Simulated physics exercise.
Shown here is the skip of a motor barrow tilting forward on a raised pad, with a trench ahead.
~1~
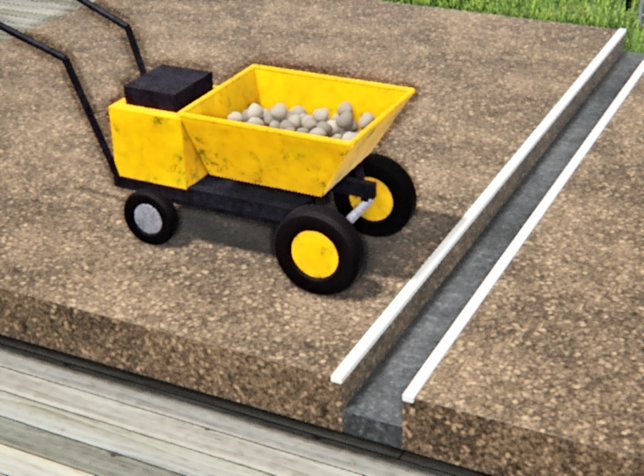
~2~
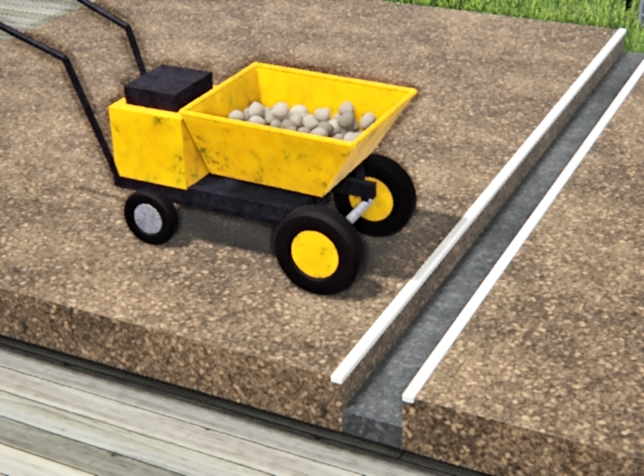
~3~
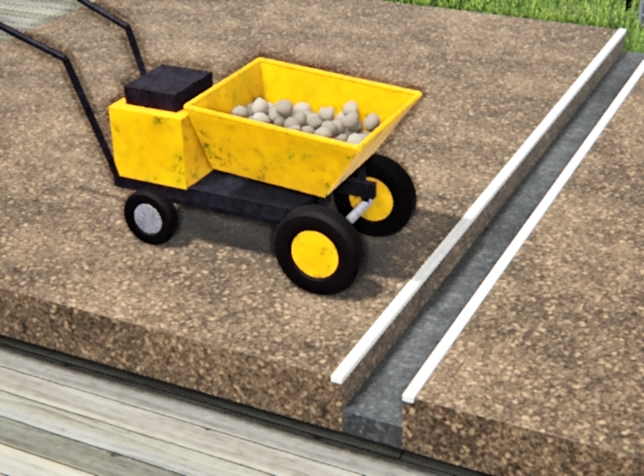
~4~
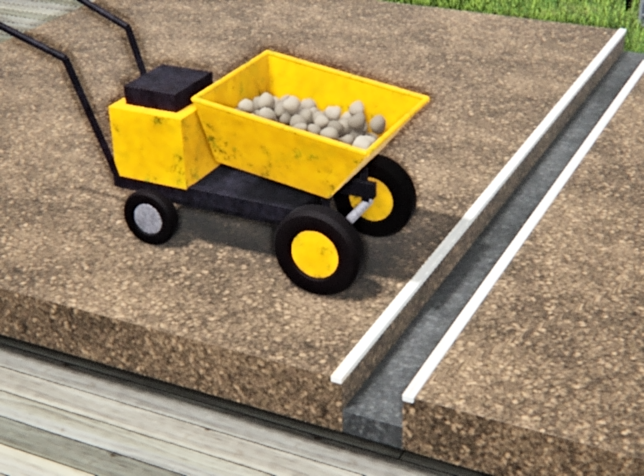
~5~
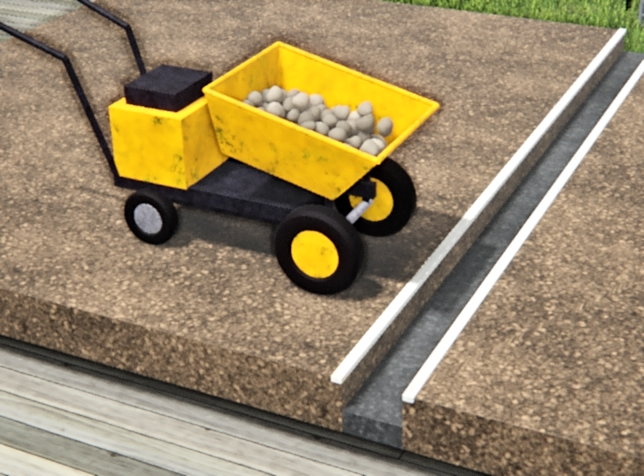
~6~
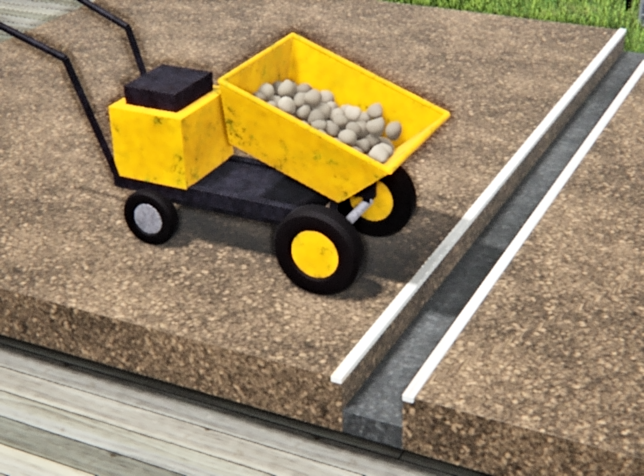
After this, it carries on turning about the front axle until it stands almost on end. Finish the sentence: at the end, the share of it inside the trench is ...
... below half.
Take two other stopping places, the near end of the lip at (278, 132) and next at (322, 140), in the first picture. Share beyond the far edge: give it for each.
About 0 %, then 30 %.
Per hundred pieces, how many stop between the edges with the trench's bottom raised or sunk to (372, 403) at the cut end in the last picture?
About 20 %.
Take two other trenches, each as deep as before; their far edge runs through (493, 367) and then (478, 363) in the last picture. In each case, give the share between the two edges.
I'd say some 90 in a hundred, followed by 80 in a hundred.
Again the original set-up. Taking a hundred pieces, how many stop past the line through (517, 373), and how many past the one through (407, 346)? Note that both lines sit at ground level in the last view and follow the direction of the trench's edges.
Estimate, first then second: 30 %, 90 %.
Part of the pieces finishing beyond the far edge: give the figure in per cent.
It comes to 75 per cent or so.
Soon after the last picture, skip tipped steeply; all in the skip.
A little later, skip tipped right over; most in the skip; a stray few in or heaped over the trench; about a quarter beyond it.
Later still, skip tipped right over; a small part in the skip; a small part in or heaped over the trench; most beyond it.
At rest, skip tipped right over; about a quarter in or heaped over the trench; most beyond it.
